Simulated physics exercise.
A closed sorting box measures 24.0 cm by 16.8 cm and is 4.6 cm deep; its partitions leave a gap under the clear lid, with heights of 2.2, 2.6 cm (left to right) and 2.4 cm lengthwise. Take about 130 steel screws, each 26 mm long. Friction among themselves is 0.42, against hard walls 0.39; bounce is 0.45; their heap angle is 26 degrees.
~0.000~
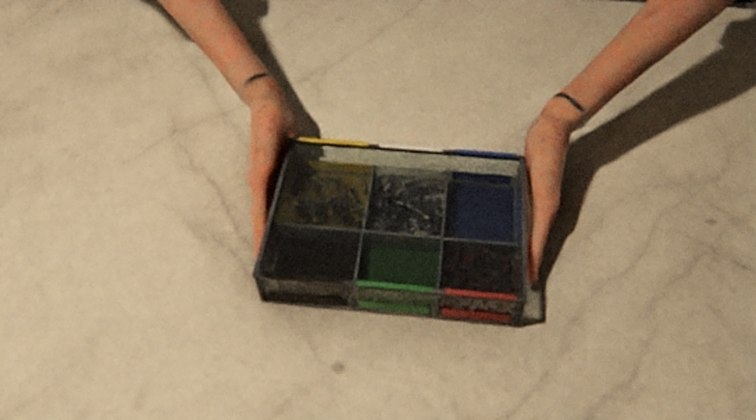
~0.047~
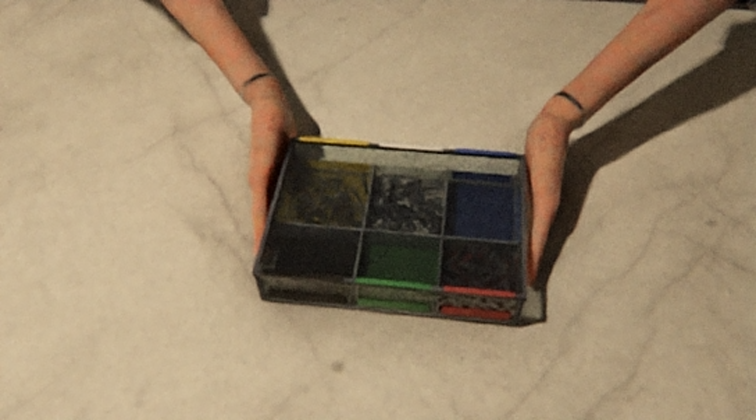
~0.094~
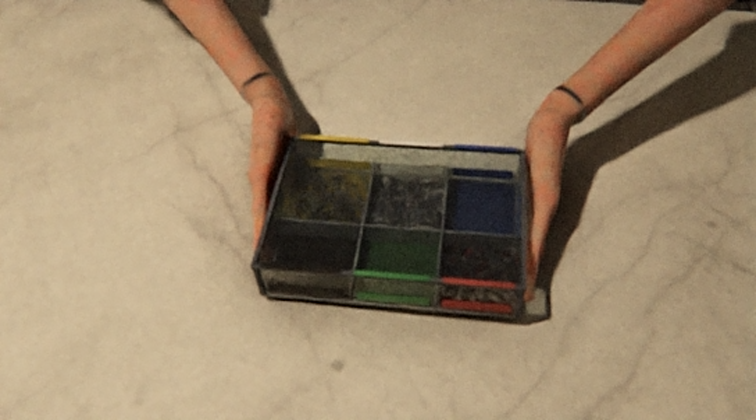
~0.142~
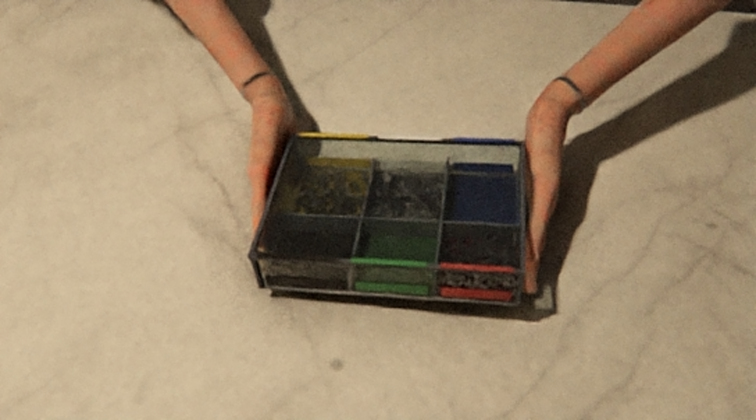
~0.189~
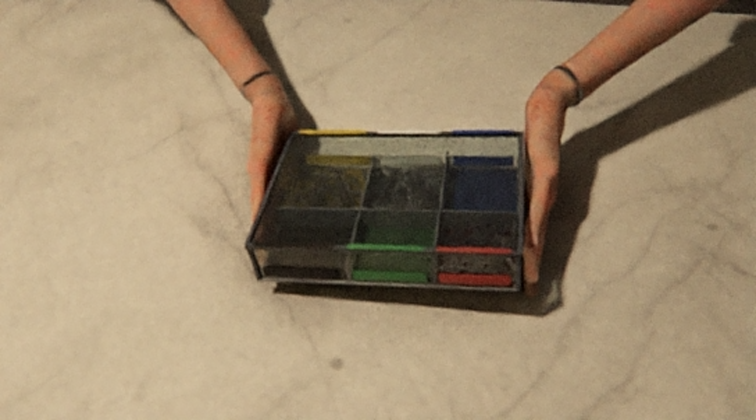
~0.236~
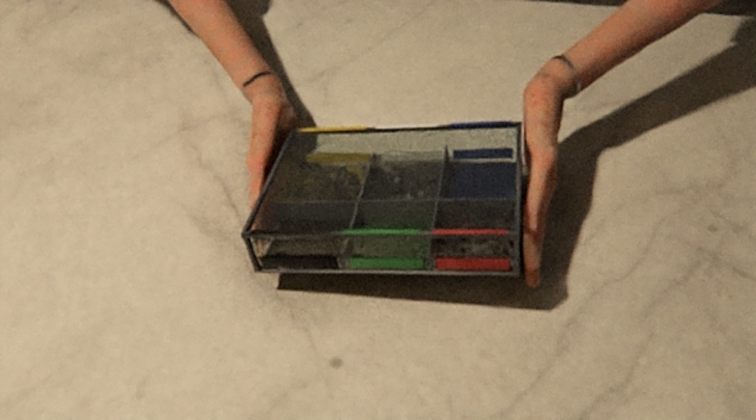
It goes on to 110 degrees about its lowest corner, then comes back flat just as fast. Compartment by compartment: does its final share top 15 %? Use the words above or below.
Red: Below; blue: Below; green: Below; yellow: Above; white: Above; black: Below.
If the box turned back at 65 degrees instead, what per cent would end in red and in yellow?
Then the red compartment would keep 20 per cent and the yellow one 35 per cent.
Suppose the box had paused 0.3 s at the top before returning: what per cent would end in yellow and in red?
Yellow 55, red 0.
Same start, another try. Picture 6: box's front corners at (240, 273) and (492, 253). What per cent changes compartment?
I'd say close to 65 in a hundred.
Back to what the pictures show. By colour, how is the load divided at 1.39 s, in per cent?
Red 10, blue 5, green 0, yellow 50, white 40, black 0.
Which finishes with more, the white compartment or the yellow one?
That would be the yellow compartment.
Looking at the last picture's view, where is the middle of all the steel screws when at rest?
Close to pixel (360, 181).
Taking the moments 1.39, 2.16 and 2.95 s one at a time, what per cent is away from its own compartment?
Around 35, then 45, then 45.
Then, at 1.39 s, tilt 110 degrees; red 10 %, blue 5 %, yellow 50 %, white 40 %.
Then, at 2.16 s, tilt 50 degrees; yellow 55 %, white 40 %.
Then, at 2.95 s, tilt 0 degrees; yellow 60 %, white 40 %.
By 3.3 s all is still; red 0 %, blue 0 %, green 0 %, yellow 60 %, white 40 %, black 0 %.
